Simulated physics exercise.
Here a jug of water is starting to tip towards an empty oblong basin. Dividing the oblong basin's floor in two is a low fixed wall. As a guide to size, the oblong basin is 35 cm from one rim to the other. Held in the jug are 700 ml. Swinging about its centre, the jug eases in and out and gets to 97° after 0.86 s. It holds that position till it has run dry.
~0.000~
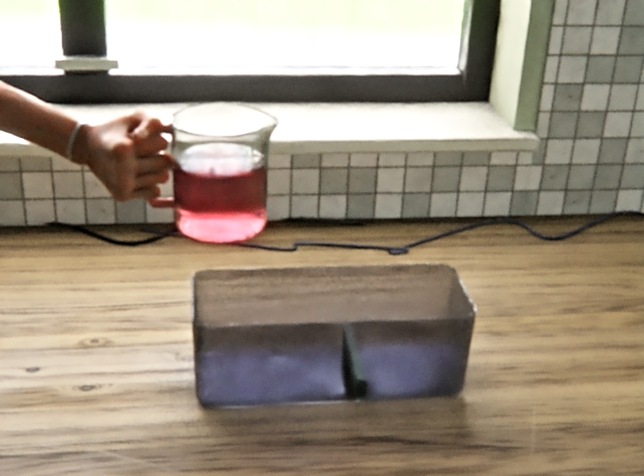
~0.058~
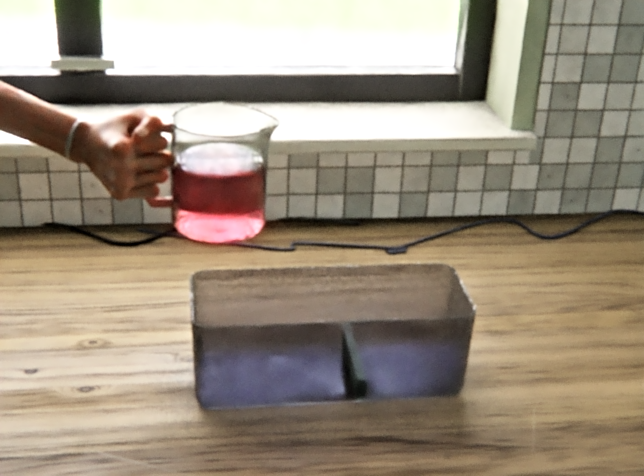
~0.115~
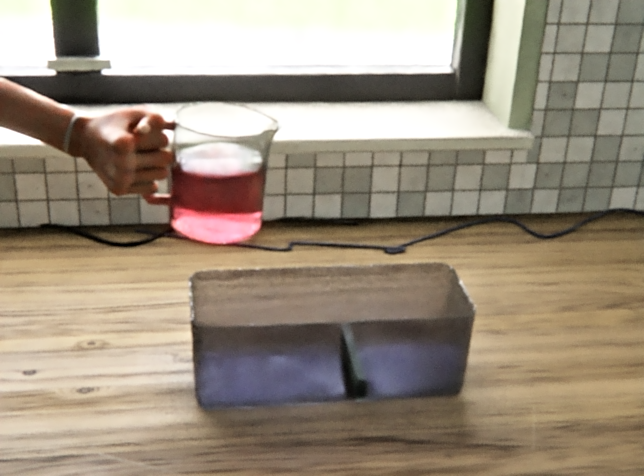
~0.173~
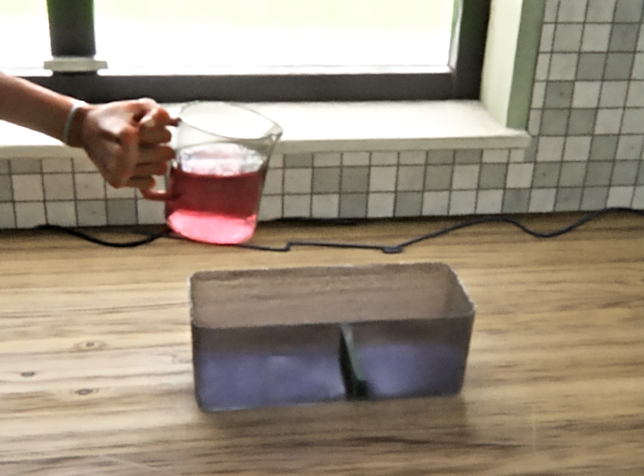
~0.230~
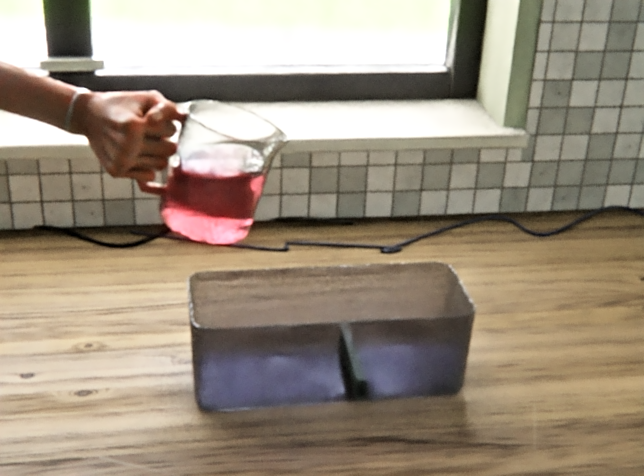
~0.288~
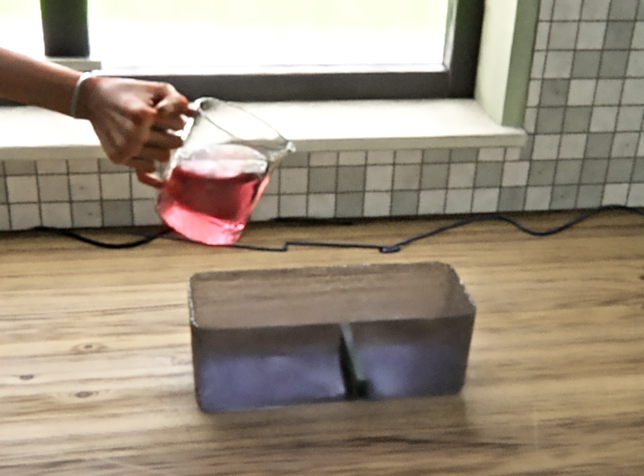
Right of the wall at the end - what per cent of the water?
Near 24 per cent.
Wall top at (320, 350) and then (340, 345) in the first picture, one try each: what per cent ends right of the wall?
I'd put it at about 90 per cent for the first and about 60 per cent for the second.
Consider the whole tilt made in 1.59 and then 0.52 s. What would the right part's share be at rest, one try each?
It comes to 30 per cent, and then 25 per cent.
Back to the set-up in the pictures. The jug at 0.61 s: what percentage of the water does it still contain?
Roughly 86 %.
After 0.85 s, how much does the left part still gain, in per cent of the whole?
Roughly 44 percent.
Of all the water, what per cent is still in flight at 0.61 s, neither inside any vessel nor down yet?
Near 12 per cent of it all.
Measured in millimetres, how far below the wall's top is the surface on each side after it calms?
About 10 mm on the left, about 20 mm on the right.
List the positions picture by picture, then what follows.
It leans 0°; its right rim is at (279, 120); the water meets the walls at (174, 158) and (264, 157); the oblong basin's rim runs from (192, 299) to (465, 290); the wall's top is at (355, 353), in the first frame.
It leans 1°; its right rim is at (280, 121); the water meets the walls at (174, 158) and (263, 157), in the second frame.
It leans 4°; its right rim is at (282, 124); the water meets the walls at (174, 159) and (264, 157), in the third frame.
It leans 9°; its right rim is at (286, 130); the water meets the walls at (174, 161) and (265, 158), in the fourth frame.
It leans 16°; its right rim is at (290, 137); the water meets the walls at (172, 164) and (267, 159), in the fifth frame.
It leans 24°; its right rim is at (294, 147); the water meets the walls at (169, 166) and (270, 160), in the sixth frame.
Then, 0.61 s in, the tilt is 78° and 87 per cent is still to pour, 0 is left of the wall and 0 right of it.
Then, 0.85 s in, the tilt is 97° and 38 per cent is still to pour, 30 is left of the wall and 5 right of it.
Then, 1.09 s in, the tilt is 97° and 12 per cent is still to pour, 57 is left of the wall and 21 right of it.
Then, 1.36 s in, the tilt is 97° and 3 per cent is still to pour, 71 is left of the wall and 22 right of it.
Finally, 74 per cent lies left of the wall, 24 right of it and 1 outside.
